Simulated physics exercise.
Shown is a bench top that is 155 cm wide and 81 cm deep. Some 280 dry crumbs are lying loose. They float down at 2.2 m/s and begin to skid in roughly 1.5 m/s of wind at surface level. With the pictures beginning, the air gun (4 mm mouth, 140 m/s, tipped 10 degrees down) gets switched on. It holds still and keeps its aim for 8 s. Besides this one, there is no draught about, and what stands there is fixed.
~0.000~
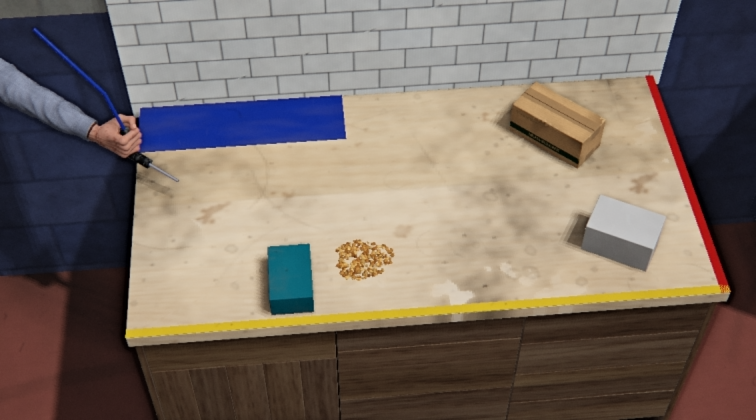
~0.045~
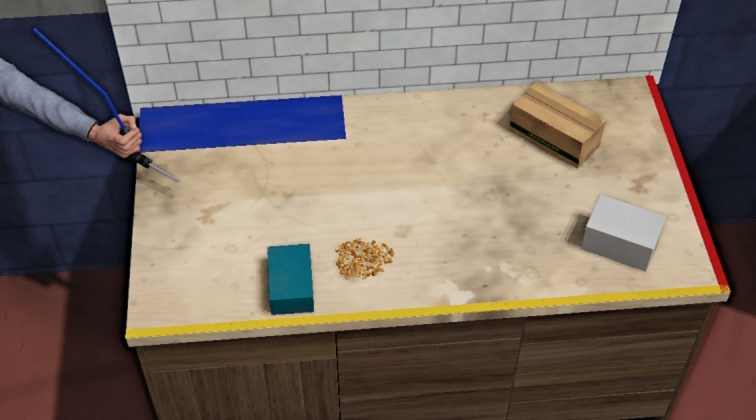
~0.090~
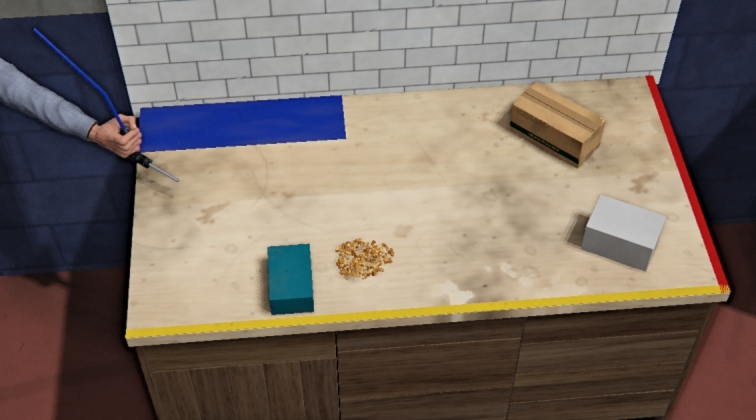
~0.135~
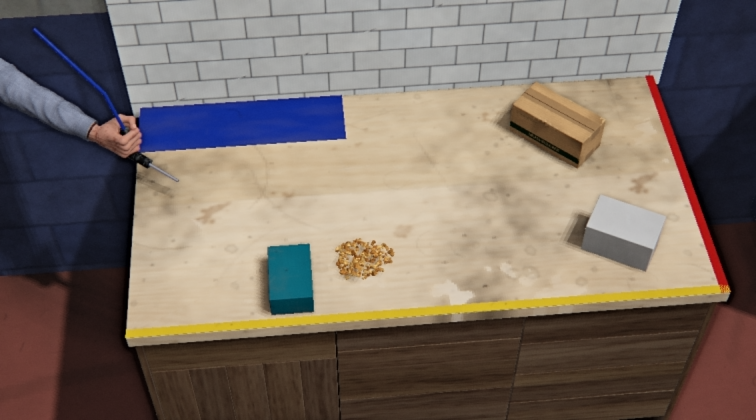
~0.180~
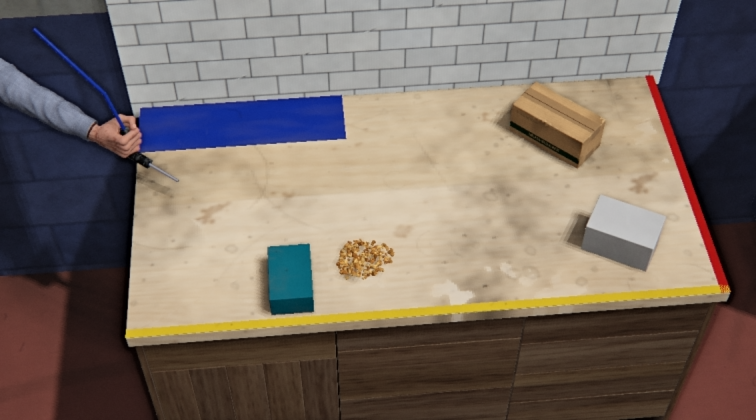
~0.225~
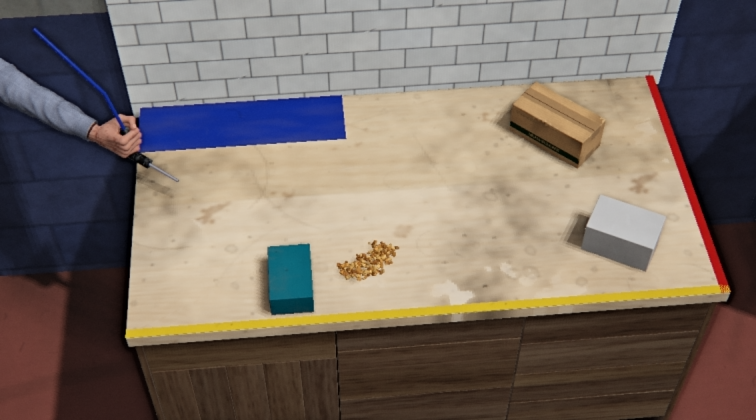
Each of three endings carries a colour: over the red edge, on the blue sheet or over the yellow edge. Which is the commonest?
Yellow.
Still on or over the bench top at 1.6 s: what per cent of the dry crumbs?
About 20 per cent remain.
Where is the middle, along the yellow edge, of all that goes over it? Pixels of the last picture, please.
The middle of the crossings lies near (562, 305) in the last picture.
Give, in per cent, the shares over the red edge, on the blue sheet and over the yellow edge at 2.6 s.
About 10 per cent red, 0 per cent blue and 80 per cent yellow.
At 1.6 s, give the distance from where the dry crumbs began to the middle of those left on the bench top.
I'd guess near 5 cm.
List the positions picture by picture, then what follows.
In the first picture, the middle of the dry crumbs is near (360, 261), none has stirred yet and the mouth of the air gun is at (178, 181).
In the second picture, the middle of the dry crumbs is near (360, 258), none has stirred yet, the blue sheet is centred on (242, 123), the red edge is centred on (689, 175) and the yellow edge is centred on (433, 315).
In the third picture, the middle of the dry crumbs is near (360, 258), none has stirred yet, the top of a block is at (290, 271) and the top of a block is at (626, 221).
In the fourth picture, the middle of the dry crumbs is near (360, 258) and none has stirred yet.
In the fifth picture, the middle of the dry crumbs is near (360, 258) and none has stirred yet.
In the sixth picture, the middle of the dry crumbs is near (371, 261), the farthest in sight from the air gun is at (391, 263) and about 40 % have left their places.
After 1.6 s, 23 % are on the move or not yet settled, 0 % are on the blue sheet, 9 % over the red edge and 70 % over the yellow edge; the middle of those still in play is near (377, 275).
After 2.6 s, 15 % are on the move or not yet settled, 0 % are on the blue sheet, 9 % over the red edge and 78 % over the yellow edge.
After 4.4 s, 9 % are on the move or not yet settled, 0 % are on the blue sheet, 9 % over the red edge and 82 % over the yellow edge.
After 8.0 s, at the end, 0 % are on the blue sheet, 9 % over the red edge and 85 % over the yellow edge.
